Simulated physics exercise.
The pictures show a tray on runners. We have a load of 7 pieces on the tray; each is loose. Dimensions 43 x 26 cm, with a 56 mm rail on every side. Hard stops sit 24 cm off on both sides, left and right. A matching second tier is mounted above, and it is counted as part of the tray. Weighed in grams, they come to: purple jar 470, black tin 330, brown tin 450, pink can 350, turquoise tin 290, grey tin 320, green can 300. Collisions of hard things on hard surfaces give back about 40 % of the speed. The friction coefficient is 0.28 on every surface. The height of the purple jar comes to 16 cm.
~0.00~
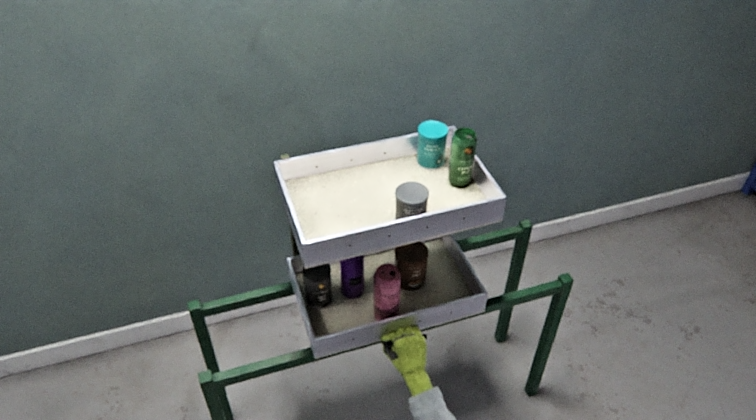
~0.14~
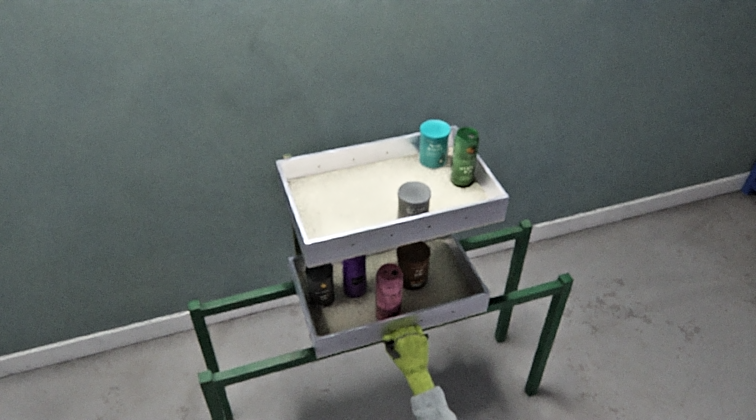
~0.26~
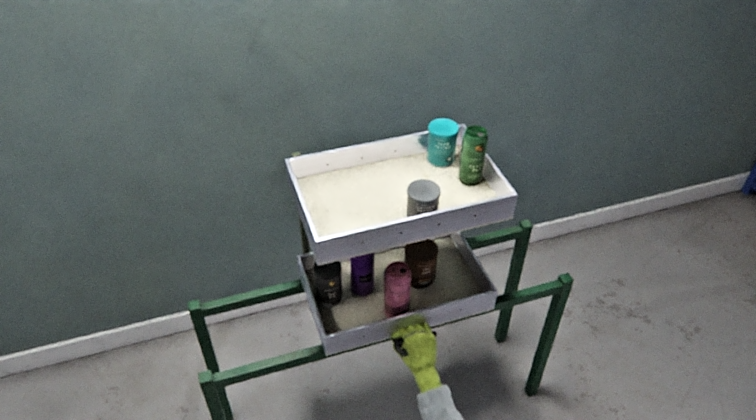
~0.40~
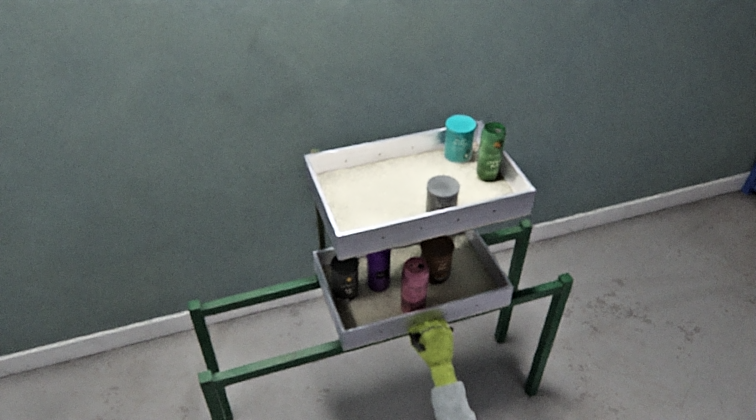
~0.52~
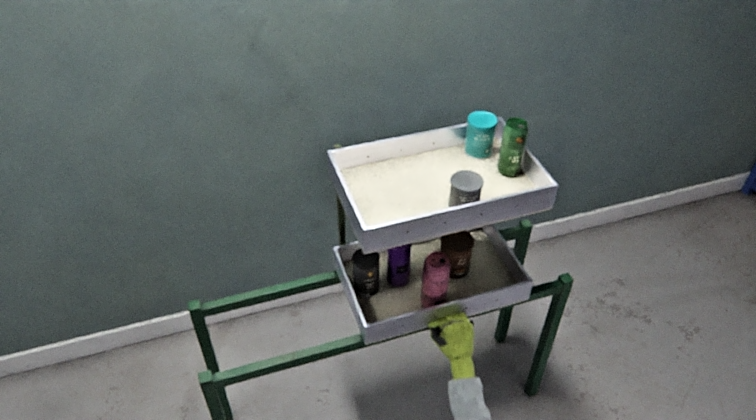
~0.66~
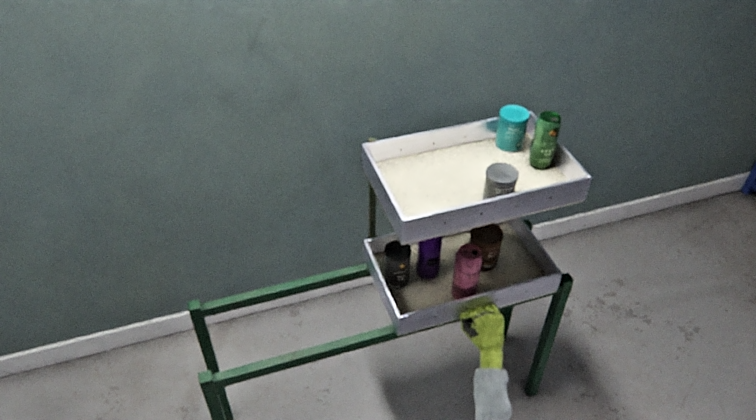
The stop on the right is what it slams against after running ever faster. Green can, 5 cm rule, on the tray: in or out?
In.
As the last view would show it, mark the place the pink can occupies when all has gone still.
Roughly pixel (507, 264).
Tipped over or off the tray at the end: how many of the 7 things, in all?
0 of them.
Around 0.76 s, tray 24 cm right; pink can shifted 3 cm; purple jar shifted 3 cm; black tin shifted 3 cm.
Around 0.86 s, tray 24 cm right; purple jar shifted 7 cm; black tin shifted 7 cm; pink can shifted 7 cm.
Finally (1.4 s), not toppled but over 5 cm from the start, purple jar, black tin, brown tin, pink can and grey tin; the other 2 still in place (within 5 cm). Final places as that camera would see them, green can near (556, 139).
